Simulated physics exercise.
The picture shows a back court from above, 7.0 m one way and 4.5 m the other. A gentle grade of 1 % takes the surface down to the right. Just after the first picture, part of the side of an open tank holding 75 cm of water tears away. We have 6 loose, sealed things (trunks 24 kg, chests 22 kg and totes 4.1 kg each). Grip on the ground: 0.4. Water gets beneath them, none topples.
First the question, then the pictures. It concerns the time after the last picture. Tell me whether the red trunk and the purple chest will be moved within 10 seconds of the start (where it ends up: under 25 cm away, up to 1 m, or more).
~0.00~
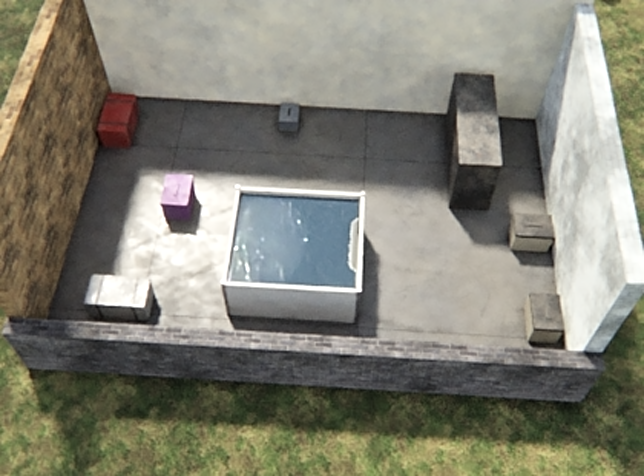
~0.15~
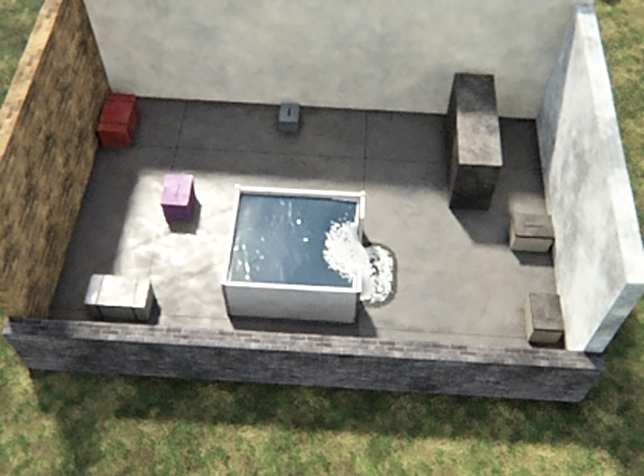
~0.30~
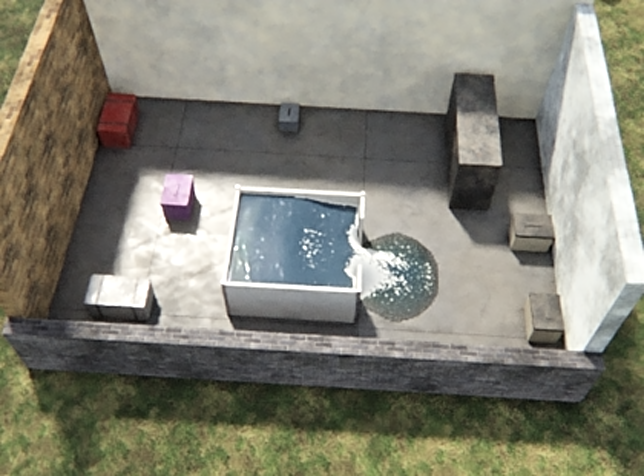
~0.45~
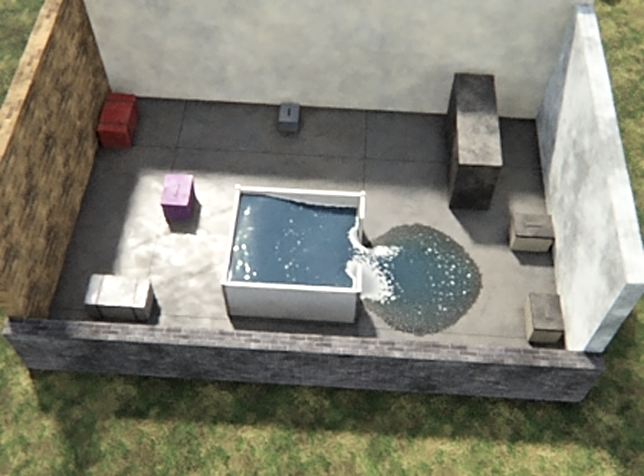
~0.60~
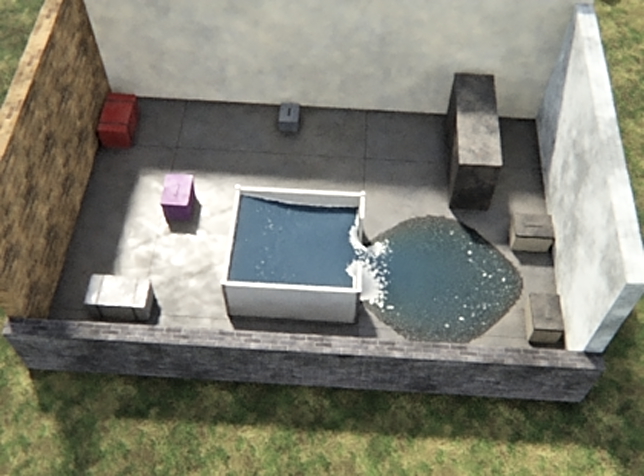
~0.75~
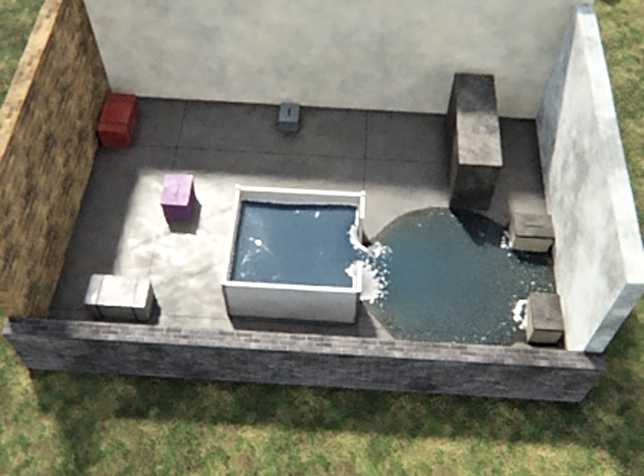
First the red trunk: It is hardly displaced; then the purple chest: It is hardly displaced.
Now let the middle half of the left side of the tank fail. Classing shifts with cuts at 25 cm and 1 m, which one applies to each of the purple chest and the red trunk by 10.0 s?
Purple chest: Washed well away; red trunk: Washed well away.
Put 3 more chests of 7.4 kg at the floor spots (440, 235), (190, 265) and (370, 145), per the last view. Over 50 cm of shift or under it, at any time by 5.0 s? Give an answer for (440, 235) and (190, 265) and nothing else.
In the order asked: Clear of the mark; shy of the mark.
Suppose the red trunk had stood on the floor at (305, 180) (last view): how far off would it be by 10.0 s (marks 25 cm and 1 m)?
What happens is that it keeps still.
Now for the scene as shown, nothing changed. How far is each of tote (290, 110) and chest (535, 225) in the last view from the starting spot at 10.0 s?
250 cm and 200 cm, respectively.
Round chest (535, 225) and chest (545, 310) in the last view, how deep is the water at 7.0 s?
20 and 18 cm.
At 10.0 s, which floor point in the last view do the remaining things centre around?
Mean position: Approximately (260, 195).
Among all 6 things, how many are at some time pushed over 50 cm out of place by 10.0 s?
I count 3.
After 2.0 s the red trunk is near (116, 112), 0.0 m from its start, aground; the purple chest is near (176, 189), 0.0 m from its start, aground; 2 afloat.
After 4.5 s the red trunk is near (116, 112), 0.0 m from its start, aground; the purple chest is near (176, 189), 0.0 m from its start, aground; 2 afloat.
After 7.0 s the red trunk is near (116, 112), 0.0 m from its start, aground; the purple chest is near (176, 189), 0.0 m from its start, aground; 2 afloat.
After 10.0 s the red trunk is near (116, 112), 0.0 m from its start, aground; the purple chest is near (176, 189), 0.0 m from its start, aground; 2 afloat.
